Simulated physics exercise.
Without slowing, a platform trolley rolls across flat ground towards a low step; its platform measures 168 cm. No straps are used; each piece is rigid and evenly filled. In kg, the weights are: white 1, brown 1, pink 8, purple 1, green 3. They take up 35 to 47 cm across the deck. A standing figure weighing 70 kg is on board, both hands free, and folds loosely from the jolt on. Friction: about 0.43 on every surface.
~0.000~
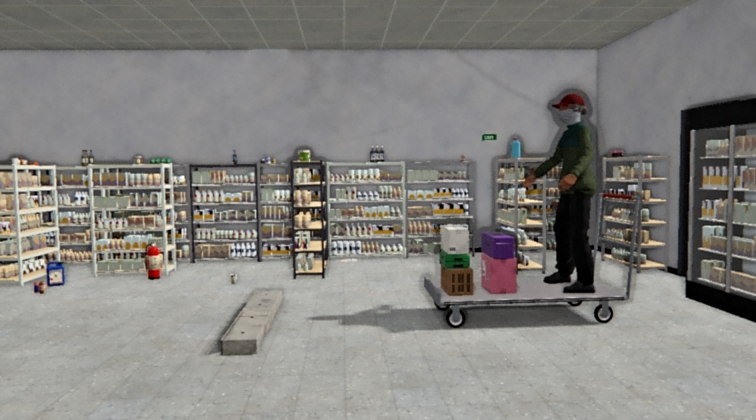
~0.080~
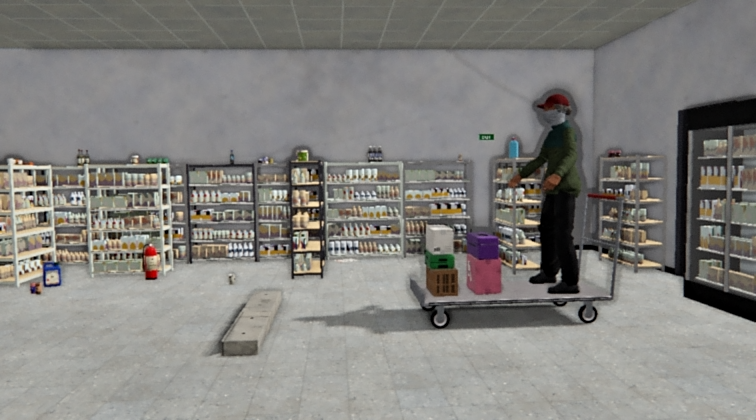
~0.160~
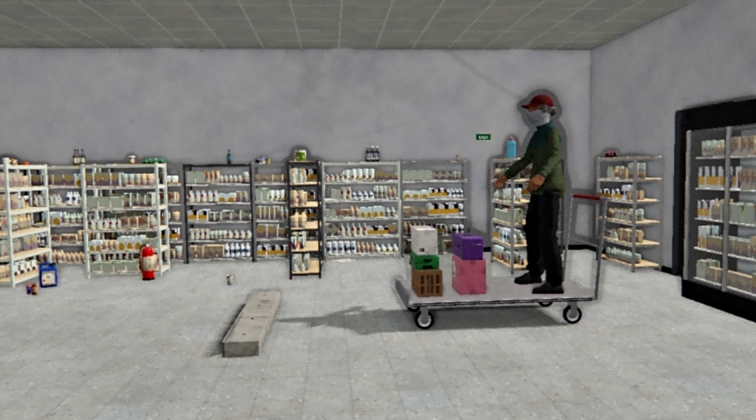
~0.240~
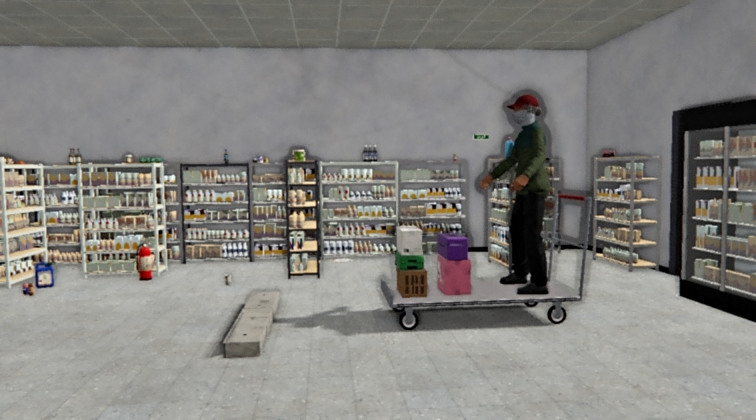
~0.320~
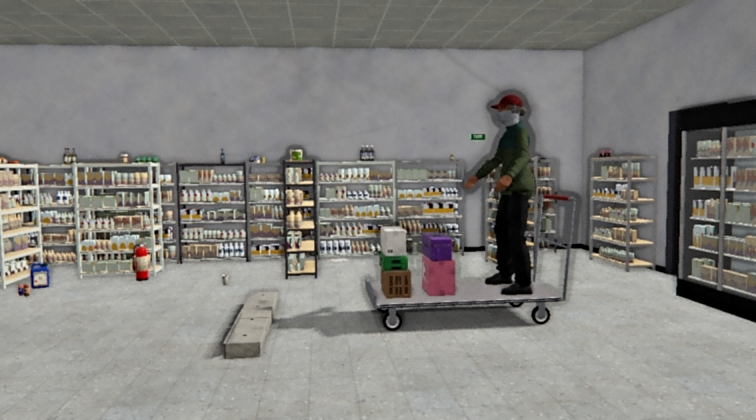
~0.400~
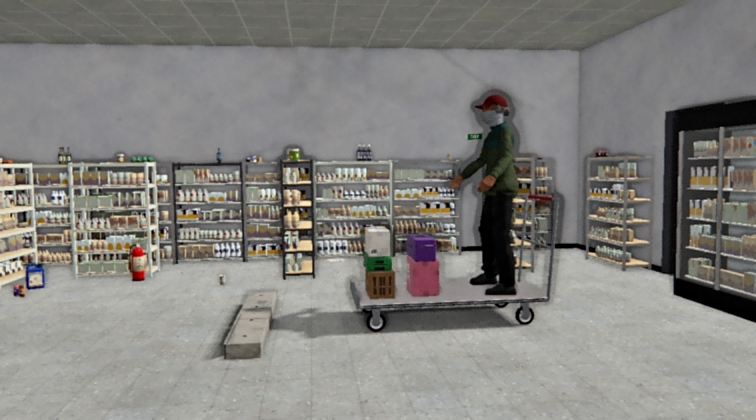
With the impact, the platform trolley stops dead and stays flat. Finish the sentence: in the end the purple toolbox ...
In the end the purple toolbox has left the deck.
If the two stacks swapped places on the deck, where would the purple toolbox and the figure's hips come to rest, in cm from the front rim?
The purple item would overshoot the rim by 50 centimetres, and the hips would rest 50 centimetres behind it.
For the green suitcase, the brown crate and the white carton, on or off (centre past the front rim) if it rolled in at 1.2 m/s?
In that case the green one would not stay put, the brown one would stay put and the white one would not stay put.
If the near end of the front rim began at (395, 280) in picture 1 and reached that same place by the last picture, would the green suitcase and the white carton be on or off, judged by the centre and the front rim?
Green - dropped, white - dropped.
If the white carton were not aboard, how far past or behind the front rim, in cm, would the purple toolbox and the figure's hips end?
In that case purple would overshoot the front rim by 50 cm while the hips stay 60 cm short of it.
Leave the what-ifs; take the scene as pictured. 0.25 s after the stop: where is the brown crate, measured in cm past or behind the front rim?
Roughly 15 cm behind it.
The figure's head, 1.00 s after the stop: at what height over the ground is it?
About 50 cm above the ground.
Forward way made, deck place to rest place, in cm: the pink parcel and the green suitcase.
Pink 25, green 85; both in cm.
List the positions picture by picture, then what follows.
Purple toolbox (497, 245), pink parcel (499, 273), rim corner (439, 301); 157 cm still to roll, in the first frame.
Purple toolbox (482, 245), pink parcel (484, 273), rim corner (423, 302); 143 cm still to roll, in the second frame.
Purple toolbox (467, 246), pink parcel (469, 274), rim corner (407, 303); 128 cm still to roll, in the third frame.
Purple toolbox (452, 246), pink parcel (454, 274), rim corner (392, 304); 114 cm still to roll, in the fourth frame.
Purple toolbox (437, 247), pink parcel (438, 274), rim corner (375, 304); 100 cm still to roll, in the fifth frame.
Purple toolbox (421, 247), pink parcel (422, 275), rim corner (358, 305); 85 cm still to roll. Speed about 1.8 m/s, in the sixth frame.
After 0.87 s the deck stops.
After 1.12 s the purple toolbox is 30 cm behind the rim, tilted 10°, near (292, 250) in the last picture's view.
After 1.42 s the purple toolbox is 10 cm behind the rim, tilted 40°, near (270, 257) in the last picture's view.
After 1.87 s the purple toolbox is 26 cm past the rim, tilted 115°, near (231, 305) in the last picture's view.
When all is still (2.5 s), past the rim, white carton, purple toolbox and green suitcase; behind it, brown crate, pink parcel and the figure's hips.
